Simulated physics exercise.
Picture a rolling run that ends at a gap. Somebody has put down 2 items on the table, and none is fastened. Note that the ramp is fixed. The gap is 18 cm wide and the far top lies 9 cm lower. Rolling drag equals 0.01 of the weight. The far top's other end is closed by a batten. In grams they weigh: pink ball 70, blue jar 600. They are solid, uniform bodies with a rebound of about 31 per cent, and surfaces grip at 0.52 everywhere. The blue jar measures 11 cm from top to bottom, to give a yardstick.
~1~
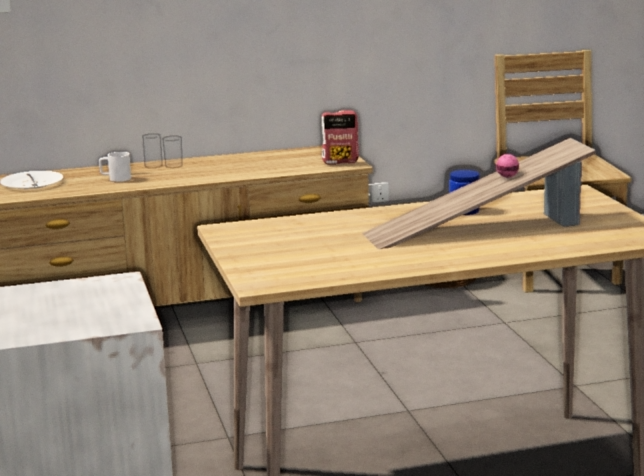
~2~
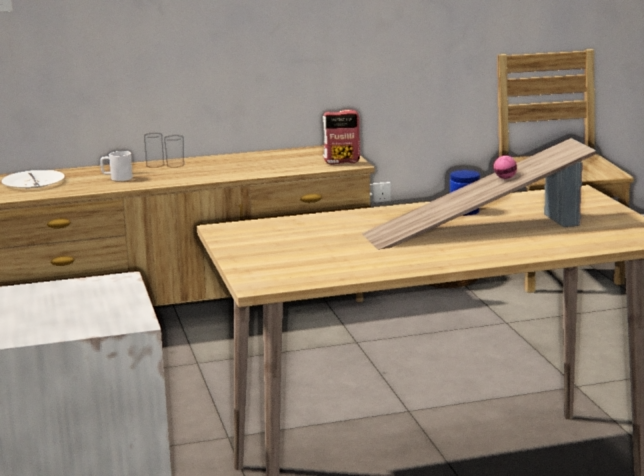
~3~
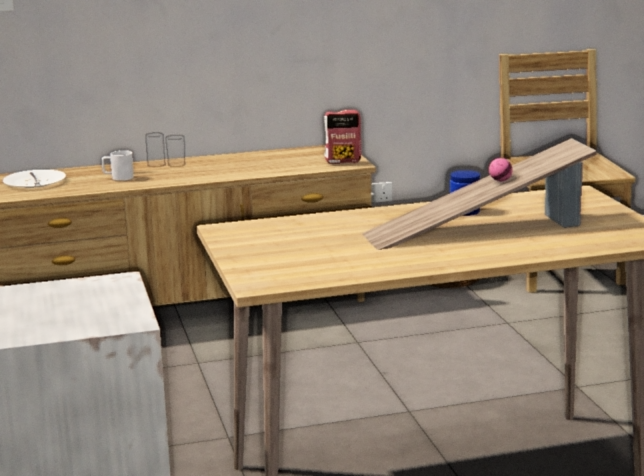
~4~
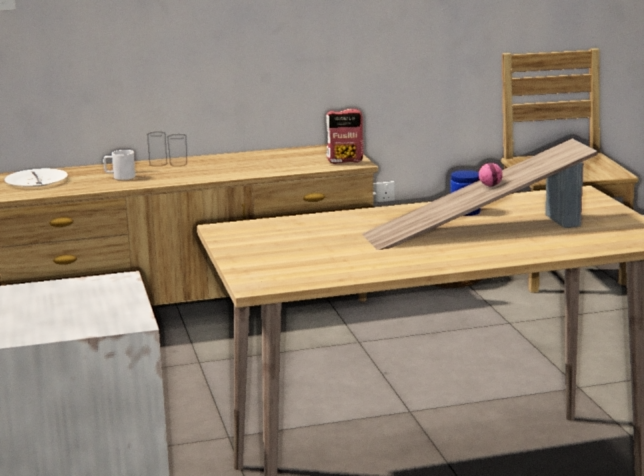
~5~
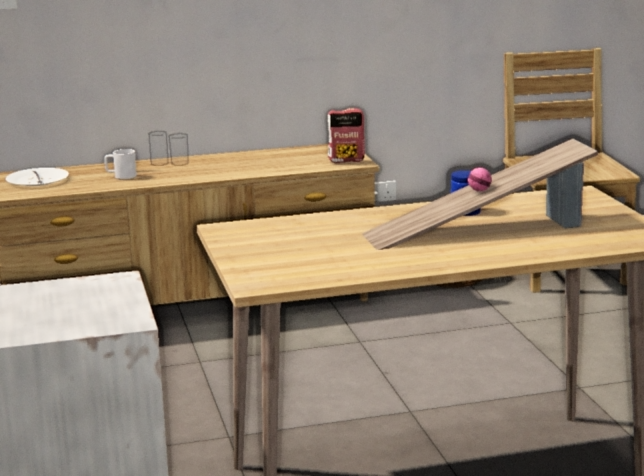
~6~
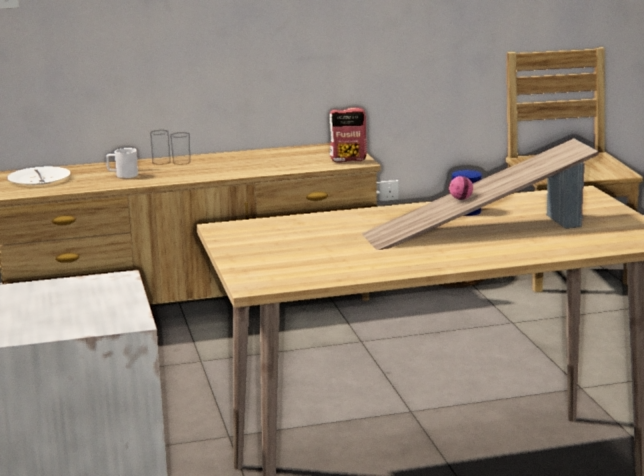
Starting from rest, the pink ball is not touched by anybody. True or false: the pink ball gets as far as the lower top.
True.
Then, 0.30 s past the last view, 36 cm of run left; pink ball near (348, 233).
Then, 0.60 s past the last view, 3 cm past the table's edge; pink ball near (202, 248).
Then, 0.90 s past the last view, 41 cm past the table's edge; pink ball near (55, 296).
Finally, 66 cm past the table's edge; blue jar still in place (within 8 cm).
